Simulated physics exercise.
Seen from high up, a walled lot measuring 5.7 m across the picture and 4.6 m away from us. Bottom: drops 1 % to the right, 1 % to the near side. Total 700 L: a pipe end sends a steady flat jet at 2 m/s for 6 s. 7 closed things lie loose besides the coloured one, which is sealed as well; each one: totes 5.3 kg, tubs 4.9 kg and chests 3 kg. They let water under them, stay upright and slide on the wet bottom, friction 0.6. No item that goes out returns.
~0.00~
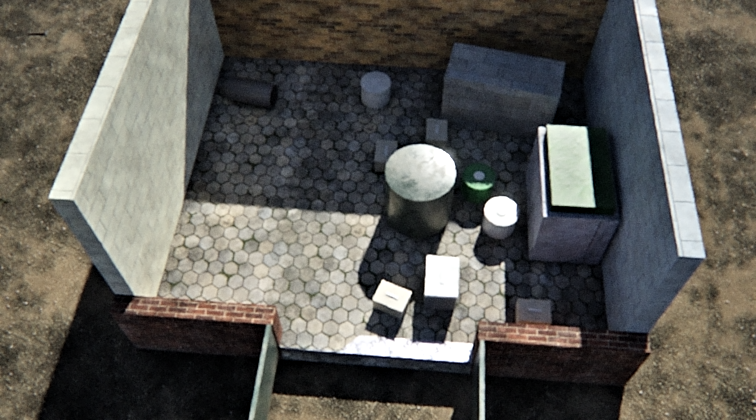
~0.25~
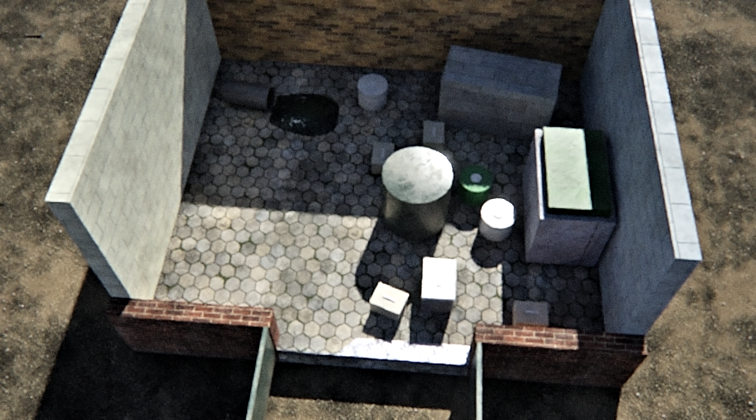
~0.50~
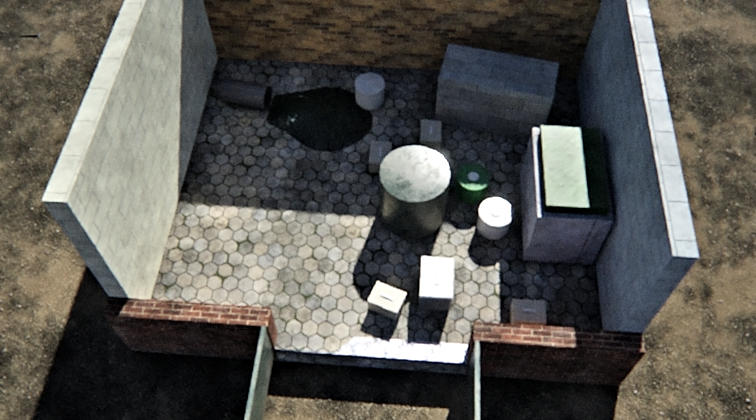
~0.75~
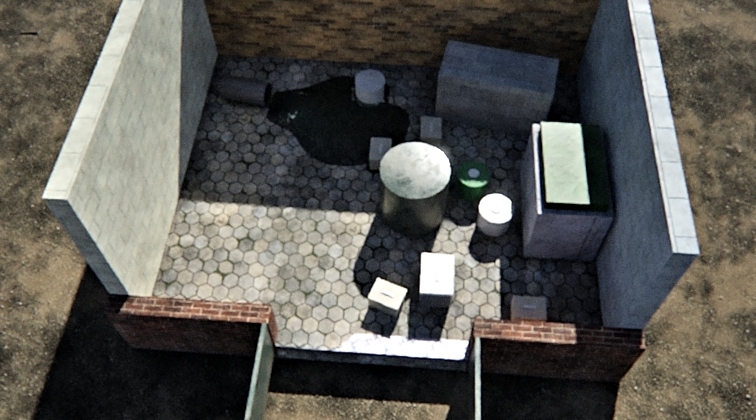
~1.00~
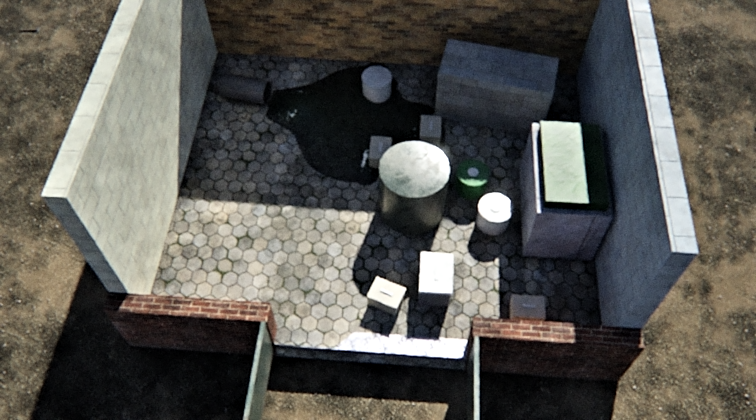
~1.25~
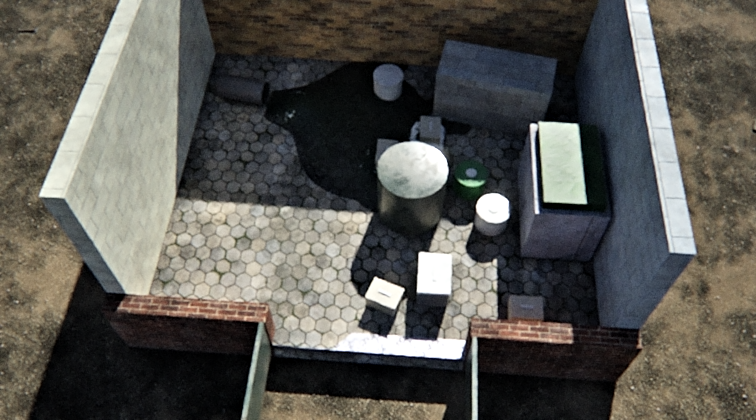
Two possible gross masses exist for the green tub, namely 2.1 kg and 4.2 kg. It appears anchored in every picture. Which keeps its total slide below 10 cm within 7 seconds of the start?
The heavier mass is still too little.
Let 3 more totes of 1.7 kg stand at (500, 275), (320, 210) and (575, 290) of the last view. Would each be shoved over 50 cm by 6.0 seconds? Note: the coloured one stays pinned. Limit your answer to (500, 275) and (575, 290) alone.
Taking them in turn, the first is below the mark and the second is below the mark.
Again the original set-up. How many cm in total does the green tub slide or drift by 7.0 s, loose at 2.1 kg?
Some 250 centimetres of travel in total.
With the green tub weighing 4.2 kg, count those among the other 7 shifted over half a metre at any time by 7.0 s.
It adds up to 6.
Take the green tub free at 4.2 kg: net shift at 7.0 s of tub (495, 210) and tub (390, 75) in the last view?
Answer, in order asked: 200 cm, 100 cm.
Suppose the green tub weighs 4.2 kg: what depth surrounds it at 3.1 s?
4 cm, roughly.
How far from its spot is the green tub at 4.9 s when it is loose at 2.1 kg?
I'd put it at roughly 120 cm.
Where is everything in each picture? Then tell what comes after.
The green tub at (479, 176), on the bottom; water covers 0.0 m2; 0 of 8 have shifted, in the first picture.
The green tub at (476, 178), on the bottom; water covers 0.6 m2; 0 of 8 have shifted, in the second picture.
The green tub at (473, 177), on the bottom; 1.3 m2 under water; 0 of 8 have shifted, in the third picture.
The green tub at (473, 173) rests on the ground; water covers 2.3 m2; 0 of 8 have shifted, in the fourth picture.
The green tub at (473, 172) rests on the ground; 3.4 m2 under water; 1 of 8 have shifted, in the fifth picture.
The green tub at (471, 173) rests on the ground; water covers 4.4 m2; 2 of 8 have shifted, in the sixth picture.
After 1.8 s the green tub would be 3 cm from its start with 2.1 kg and 0 cm from its start with 4.2 kg; 1 cm of water round it then.
After 3.1 s the green tub would be 51 cm from its start with 2.1 kg and 32 cm from its start with 4.2 kg; 4 cm of water round it then.
After 4.9 s the green tub would be 124 cm from its start with 2.1 kg and 109 cm from its start with 4.2 kg; 5 cm of water round it then.
After 7.0 s the green tub would be 207 cm from its start with 2.1 kg and 206 cm from its start with 4.2 kg; 7 cm of water round it then.
